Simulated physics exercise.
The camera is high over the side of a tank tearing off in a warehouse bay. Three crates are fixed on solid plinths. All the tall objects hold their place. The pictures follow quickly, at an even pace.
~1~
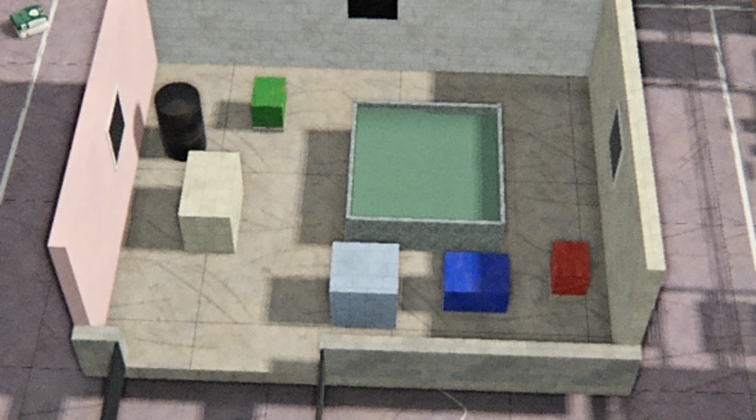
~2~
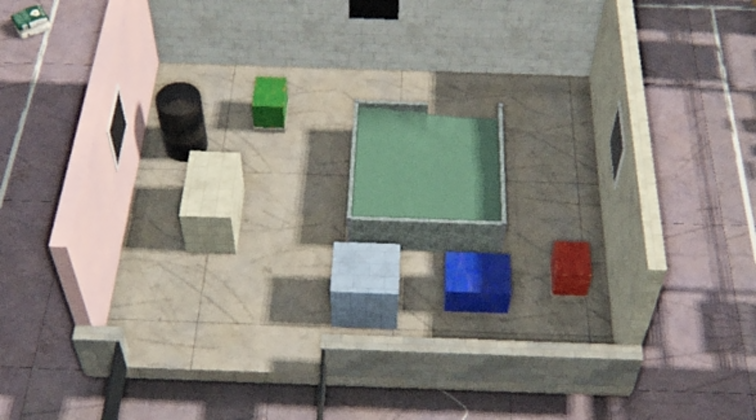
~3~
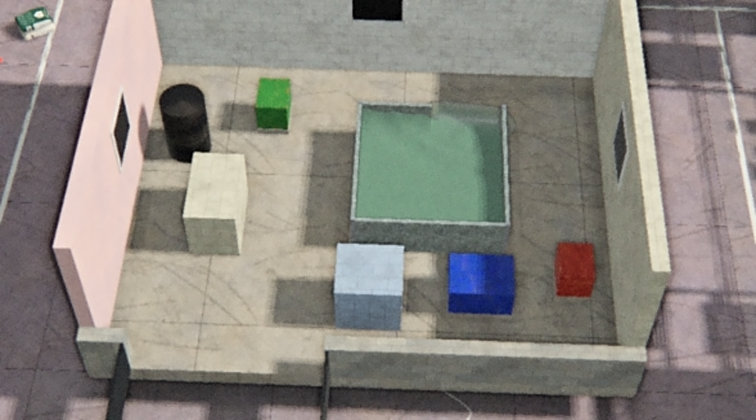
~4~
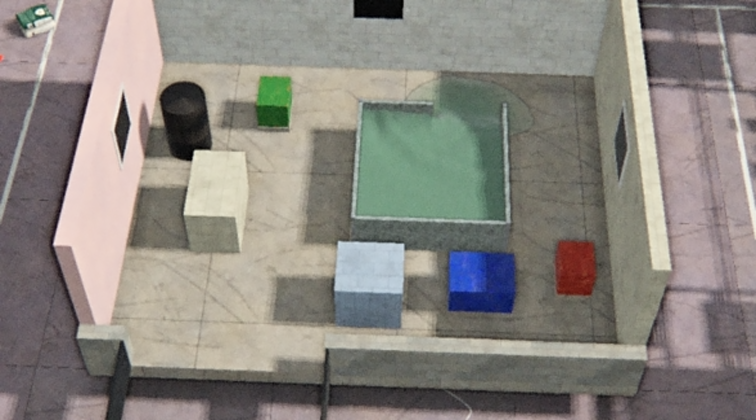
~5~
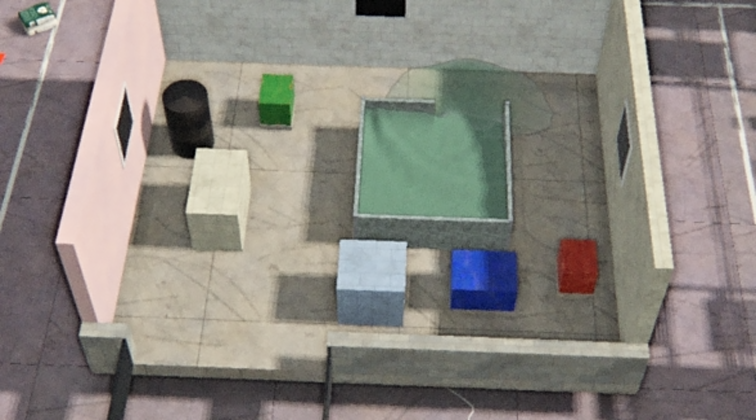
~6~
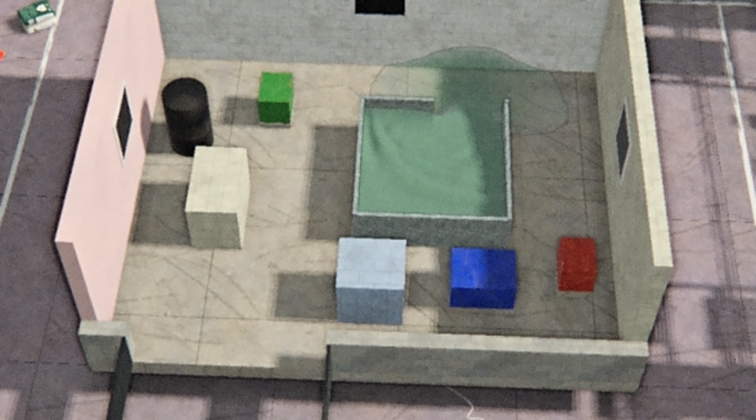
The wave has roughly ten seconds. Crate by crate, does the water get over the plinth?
One by one: The red crate is soaked; the green crate is soaked; the blue crate is soaked.
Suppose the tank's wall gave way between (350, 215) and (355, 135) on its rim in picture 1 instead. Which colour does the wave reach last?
Last comes the red crate.
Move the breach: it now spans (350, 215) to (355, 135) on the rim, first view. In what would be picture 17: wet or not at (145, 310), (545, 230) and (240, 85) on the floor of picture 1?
One after the other: Wet, free of water, flooded.
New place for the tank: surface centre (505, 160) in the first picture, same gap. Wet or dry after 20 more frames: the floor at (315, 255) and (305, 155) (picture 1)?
As listed: No water, flooded.
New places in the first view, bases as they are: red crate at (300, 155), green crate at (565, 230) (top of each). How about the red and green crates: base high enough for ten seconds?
My reading: Red is safe; green takes water.
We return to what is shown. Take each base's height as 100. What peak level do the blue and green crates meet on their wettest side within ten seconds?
About 200 and 190 per cent.
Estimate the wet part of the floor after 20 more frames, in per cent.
Roughly 55 per cent.
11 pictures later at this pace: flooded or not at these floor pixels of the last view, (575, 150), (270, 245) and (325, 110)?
One after the other: Flooded, free of water, awash.
A moment on, water covers 15 % of the floor; the red crate not reached, the green crate not reached, the blue crate not reached.
Next, water covers 25 % of the floor; the red crate not reached, the green crate water round its plinth, the blue crate not reached.
Then, water covers 55 % of the floor; the red crate water round its plinth, the green crate water round its plinth, the blue crate water round its plinth.
Later, water covers 95 % of the floor; the red crate water round its plinth, the green crate water round its plinth, the blue crate water round its plinth.
In the end, water covers 100 % of the floor; the red crate was topped, the green crate was topped, the blue crate was topped.
